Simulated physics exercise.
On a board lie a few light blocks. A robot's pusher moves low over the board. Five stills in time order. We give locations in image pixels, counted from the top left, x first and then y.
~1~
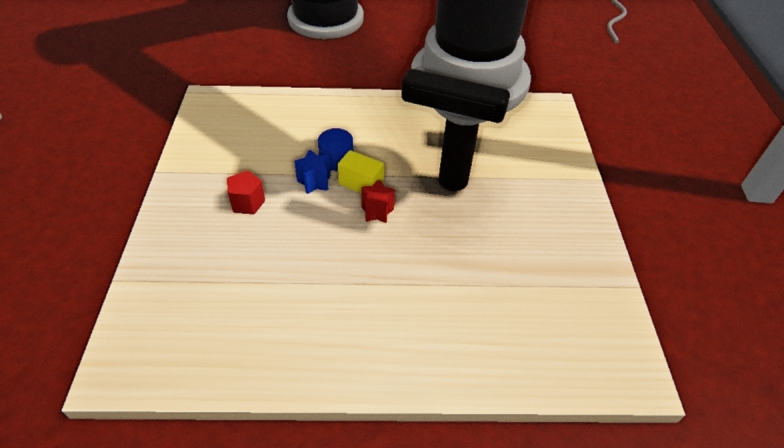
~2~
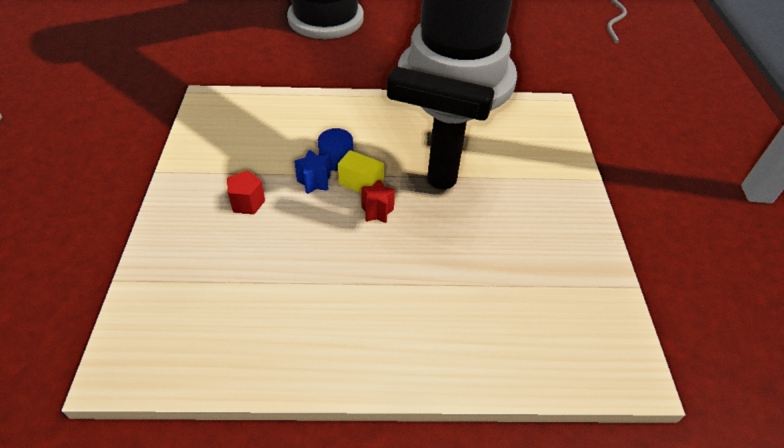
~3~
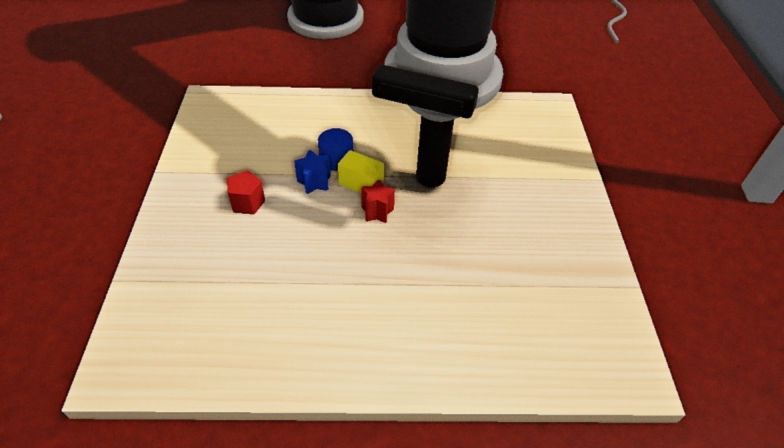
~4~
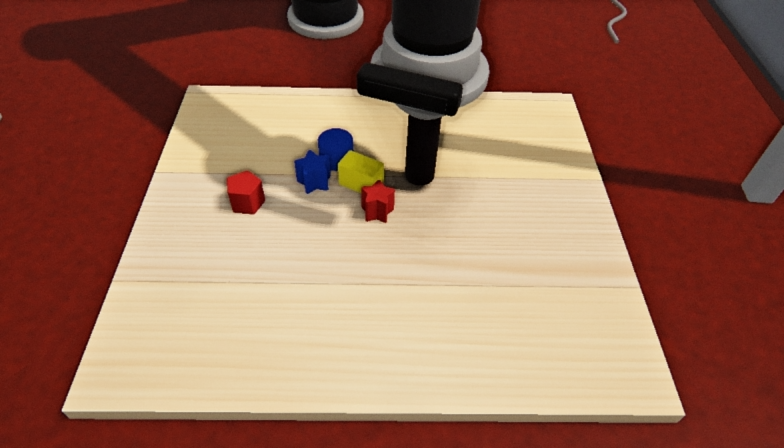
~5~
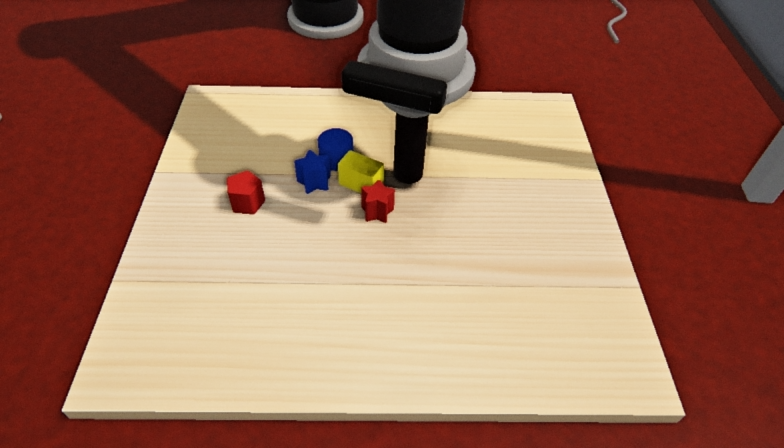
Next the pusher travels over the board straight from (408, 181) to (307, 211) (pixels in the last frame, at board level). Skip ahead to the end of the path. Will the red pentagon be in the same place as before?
Yes - that is the case.
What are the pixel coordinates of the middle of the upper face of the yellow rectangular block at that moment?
The centre of its top will be at (311, 166).
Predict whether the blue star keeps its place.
Here the blue star moves off its spot.
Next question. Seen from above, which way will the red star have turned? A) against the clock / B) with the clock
Choice A: Against the clock.
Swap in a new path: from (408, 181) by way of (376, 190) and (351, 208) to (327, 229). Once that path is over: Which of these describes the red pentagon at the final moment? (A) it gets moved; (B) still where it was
Choice B: Still where it was.
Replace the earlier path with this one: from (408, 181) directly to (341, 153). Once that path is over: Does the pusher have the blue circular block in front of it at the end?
Answer: Yes.
On the path given first. One third of the way, pusher at (374, 184); blue star at (304, 160); yellow rectangular block at (337, 165), turned 20° clockwise; red star at (375, 195), turned 20° anticlockwise.
Two thirds of the way, pusher at (341, 193); blue star at (290, 158); yellow rectangular block at (318, 164), turned 75° clockwise; red star at (371, 197), turned 50° anticlockwise.
At the end, pusher at (306, 203); red pentagon unmoved; blue star at (285, 155), turned 20° anticlockwise; yellow rectangular block at (311, 166), turned 125° clockwise; red star at (371, 197), turned 50° anticlockwise.
